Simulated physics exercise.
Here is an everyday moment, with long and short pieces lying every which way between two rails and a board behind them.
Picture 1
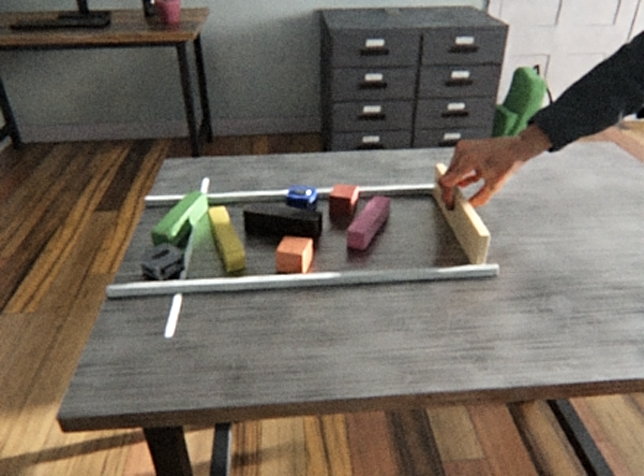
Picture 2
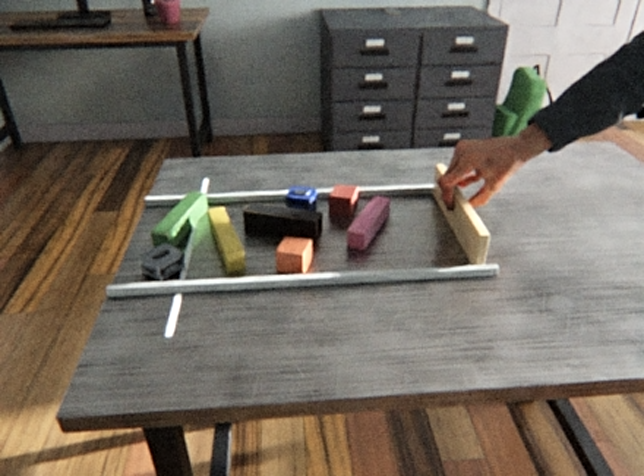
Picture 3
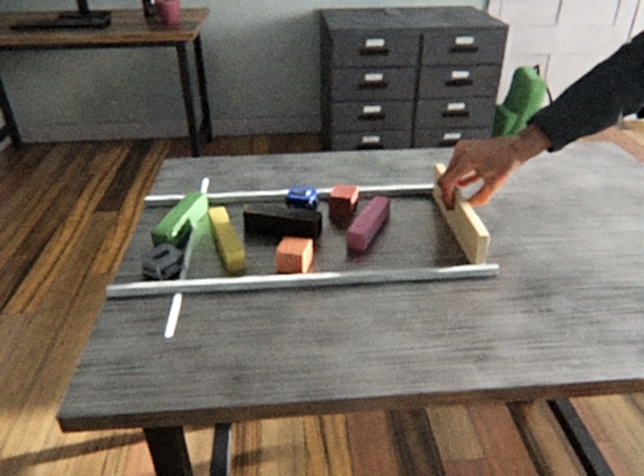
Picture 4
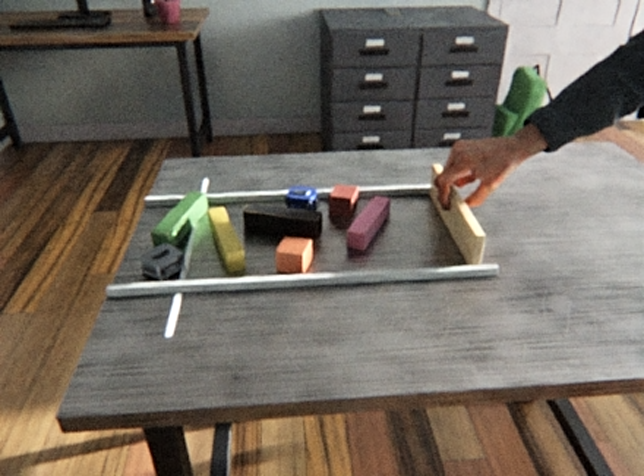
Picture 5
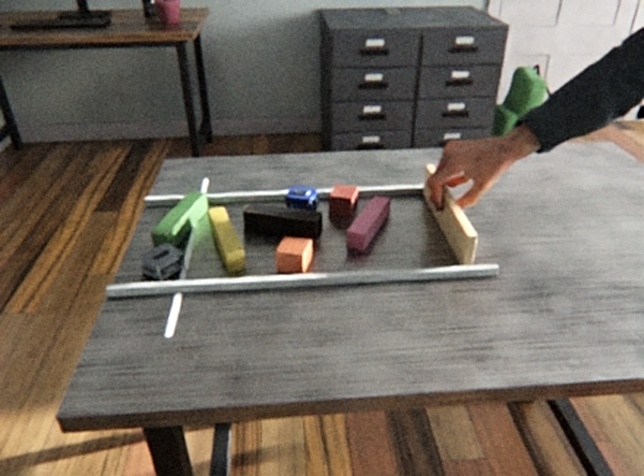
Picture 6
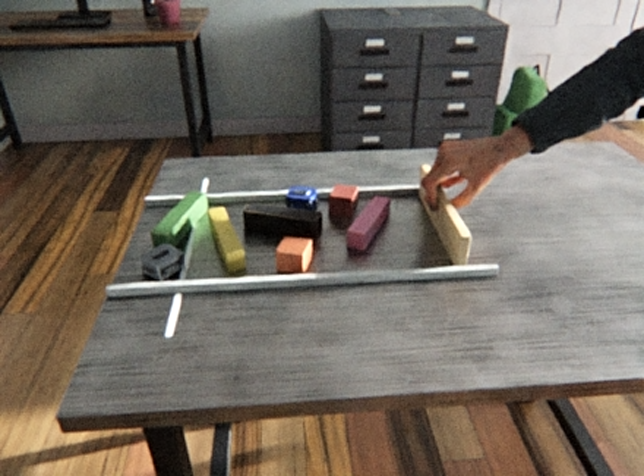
A hand slides a wooden board slightly left between two rails toward scattered coloured blocks.
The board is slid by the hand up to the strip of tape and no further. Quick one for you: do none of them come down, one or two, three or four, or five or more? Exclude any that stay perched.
Most likely, a single one or a pair will tumble down.
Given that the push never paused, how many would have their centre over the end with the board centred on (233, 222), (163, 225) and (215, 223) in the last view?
Taking the places in turn, the counts are 0, 5 and 1.
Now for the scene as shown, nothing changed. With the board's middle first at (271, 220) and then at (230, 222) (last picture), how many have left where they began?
The number moved is 7 and then 8.
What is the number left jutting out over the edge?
Overhanging: 2.
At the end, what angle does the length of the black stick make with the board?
It measures close to 40 degrees.
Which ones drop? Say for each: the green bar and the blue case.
Result: Green bar down; blue case still up.
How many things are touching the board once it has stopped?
The count is 3.
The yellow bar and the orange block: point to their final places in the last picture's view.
Yellow bar: About (134, 245); orange block: About (167, 265).
A little later, none off yet; grey case at rest near (163, 264); green bar at rest near (181, 220); yellow bar at rest near (226, 238).
When it is over, the number that fall off is one or two; down, green bar and grey case.
